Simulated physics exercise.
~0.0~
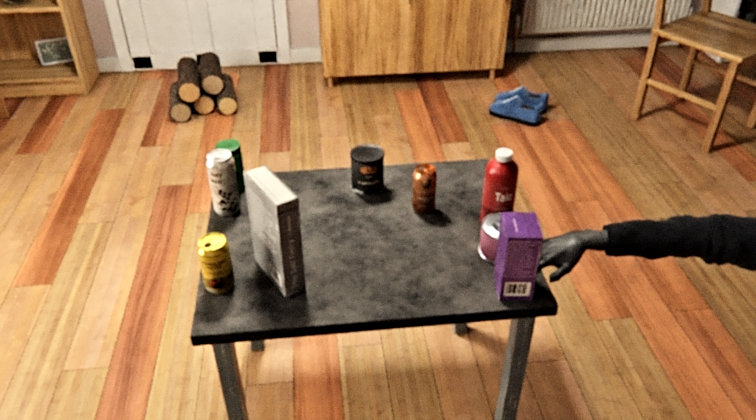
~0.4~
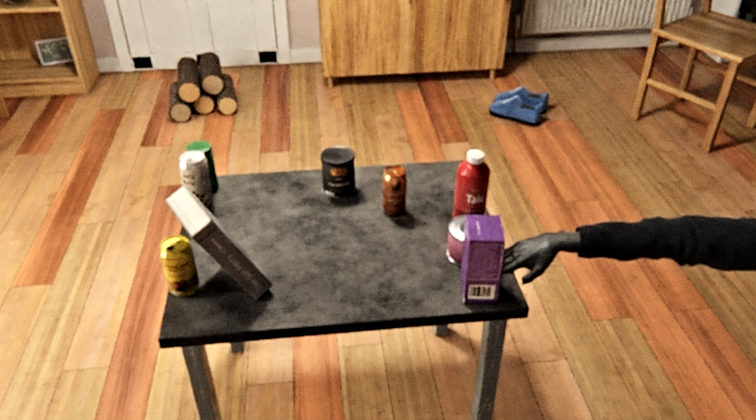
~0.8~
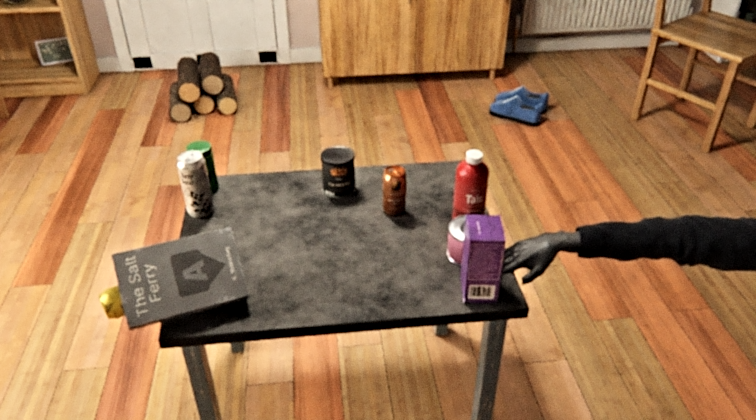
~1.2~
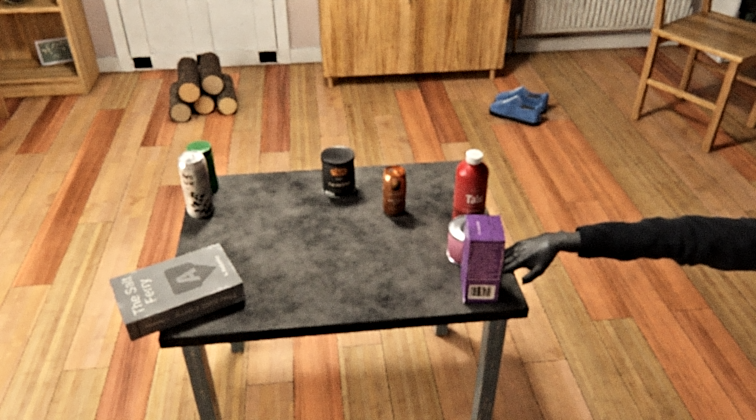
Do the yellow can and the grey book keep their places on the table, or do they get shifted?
Both get shifted. The yellow can goes off the left side of the table, and the grey book topples over and ends lying flat by the left edge.
